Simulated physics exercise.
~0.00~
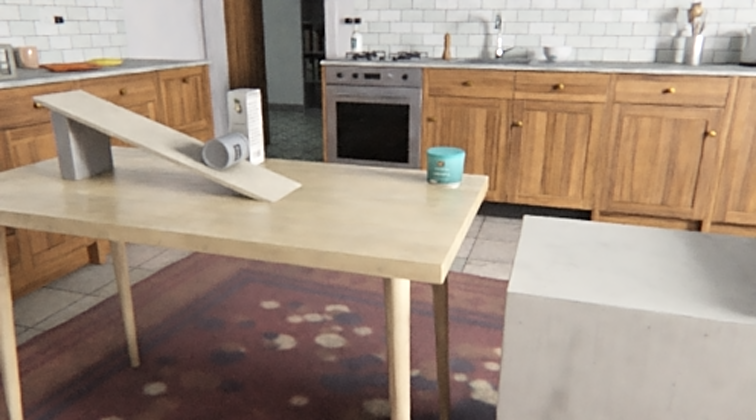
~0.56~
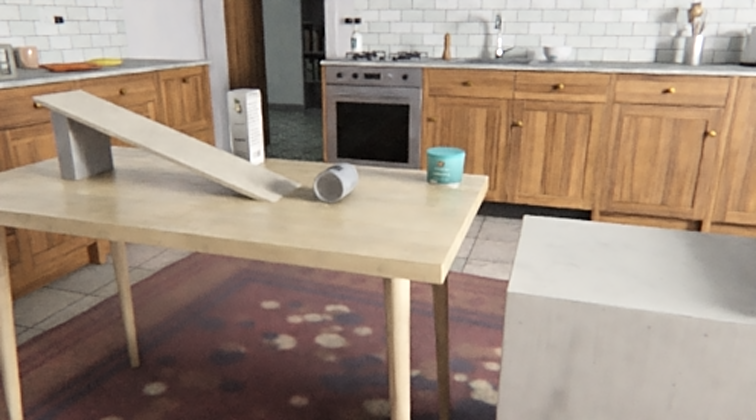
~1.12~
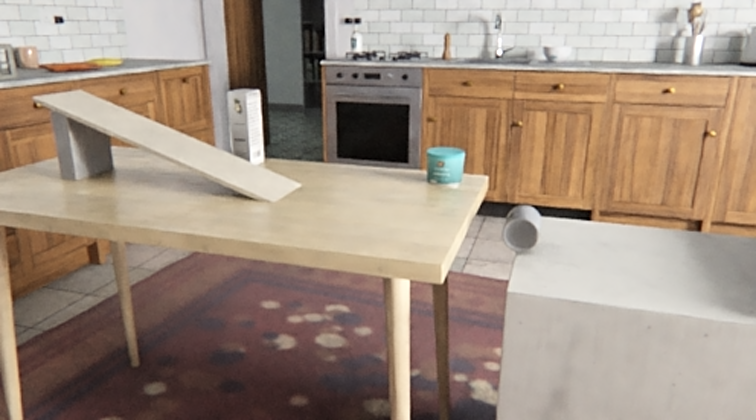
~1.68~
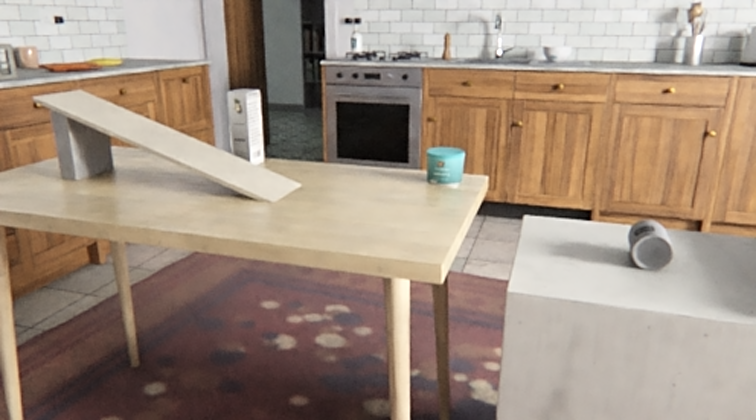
In a kitchen, a grey jar rolls down a ramp, crosses the table, clears a gap and lands on a lower top.
